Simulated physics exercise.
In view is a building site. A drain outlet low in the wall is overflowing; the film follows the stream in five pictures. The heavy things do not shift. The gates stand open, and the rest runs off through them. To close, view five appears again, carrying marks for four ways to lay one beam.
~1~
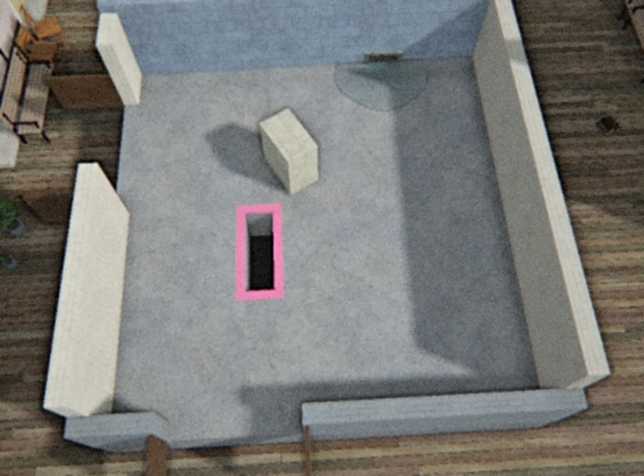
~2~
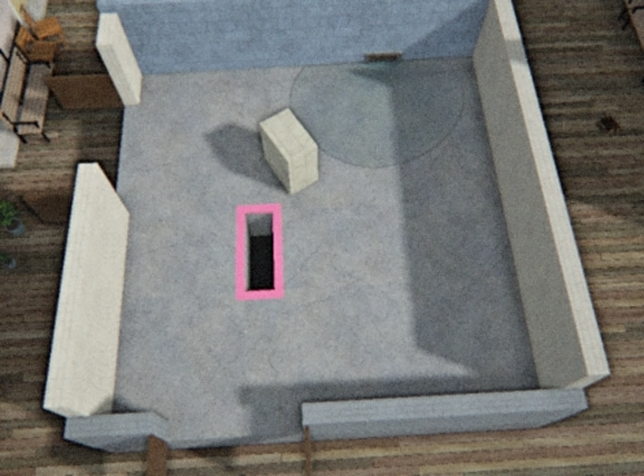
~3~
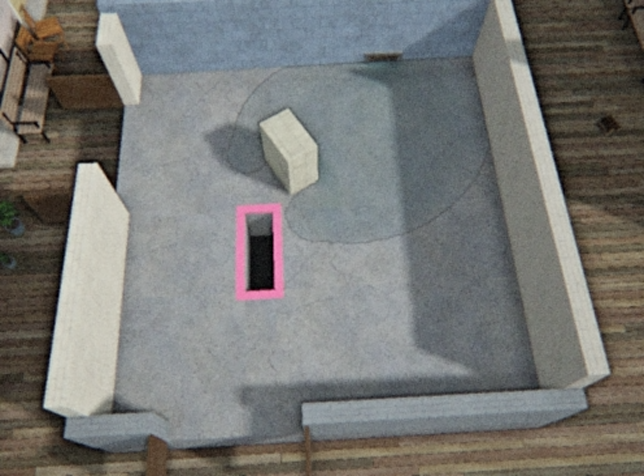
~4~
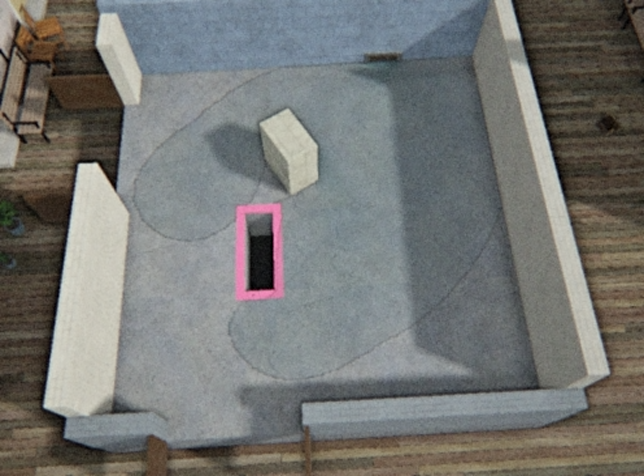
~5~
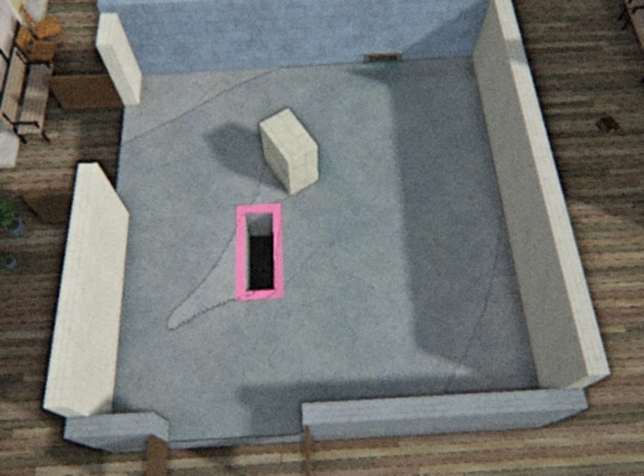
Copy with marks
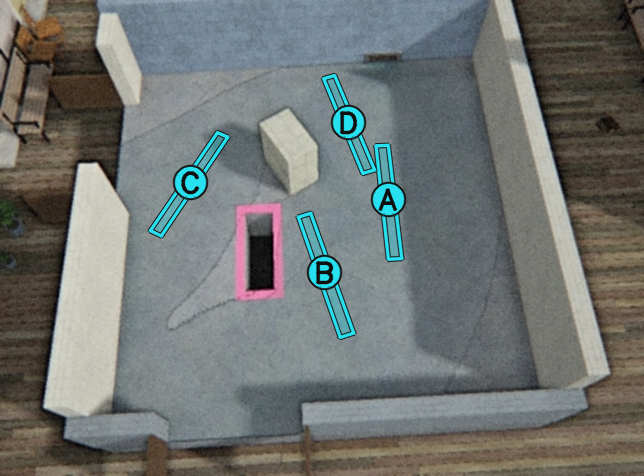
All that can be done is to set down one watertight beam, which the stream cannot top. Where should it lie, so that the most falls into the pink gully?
The best position is C.
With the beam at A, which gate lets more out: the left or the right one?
More leaves on the right.
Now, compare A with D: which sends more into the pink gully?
Here it is position A.
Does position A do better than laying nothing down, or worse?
Position A is worse.
In cyan, A from (395, 258) to (382, 145); B from (304, 215) to (346, 335); C from (155, 233) to (222, 134); D from (329, 77) to (368, 171).
Choosing A, about 12 % of the stream goes into the pink gully, about 88 % out by the gates.
Choosing B, about 10 % of the stream goes into the pink gully, about 90 % out by the gates.
Choosing C, about 17 % of the stream goes into the pink gully, about 83 % out by the gates.
Choosing D, about 6 % of the stream goes into the pink gully, about 94 % out by the gates.
